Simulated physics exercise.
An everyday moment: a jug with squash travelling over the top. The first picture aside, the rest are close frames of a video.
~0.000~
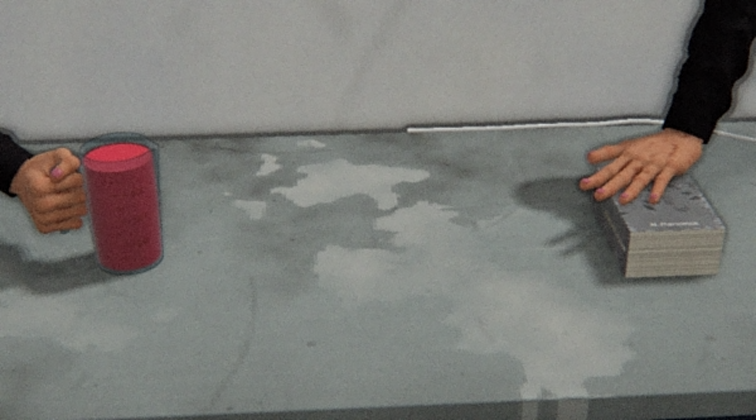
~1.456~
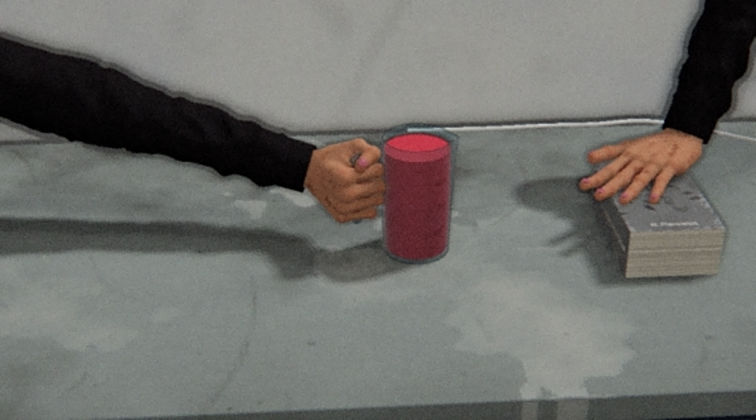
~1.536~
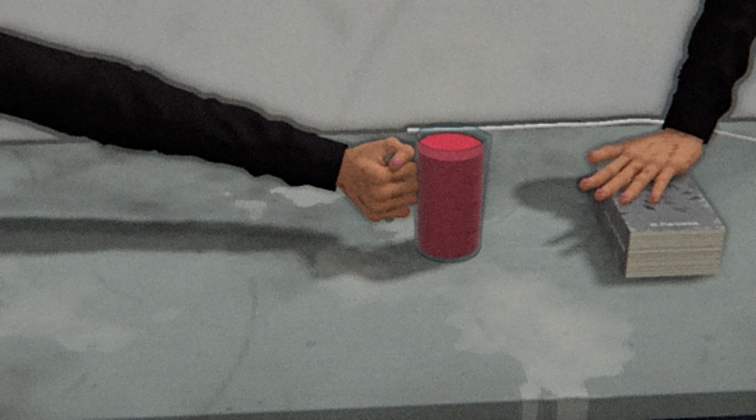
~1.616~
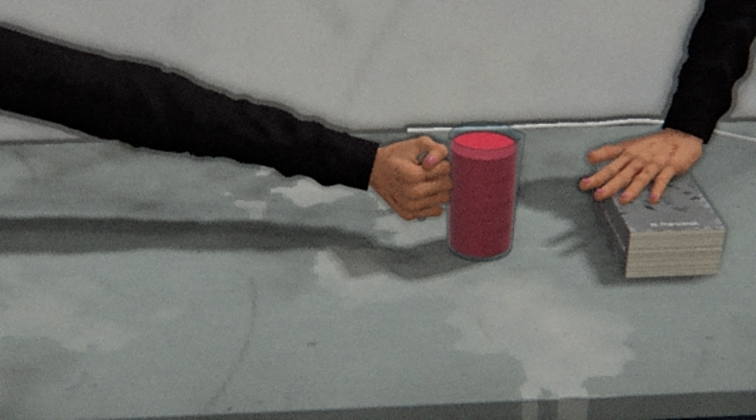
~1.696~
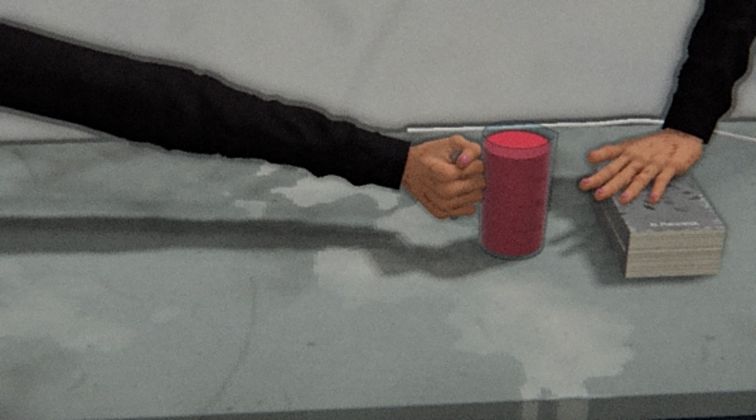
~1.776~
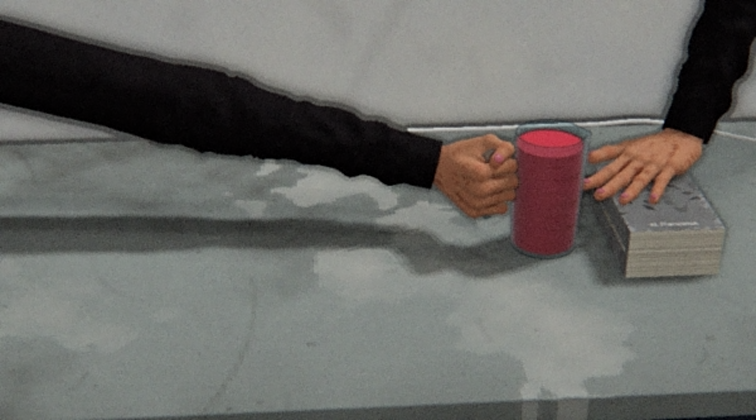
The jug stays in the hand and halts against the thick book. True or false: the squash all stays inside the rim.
False.
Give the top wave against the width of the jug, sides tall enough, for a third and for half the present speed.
Peak: About 15 %, then about 25 %.
Around 1.9 s, the jug meets the thick book.
Around 1.9 s, the squash surges up the wall; it has lost some.
Around 3.3 s, the jug stands at the thick book; it has lost some.
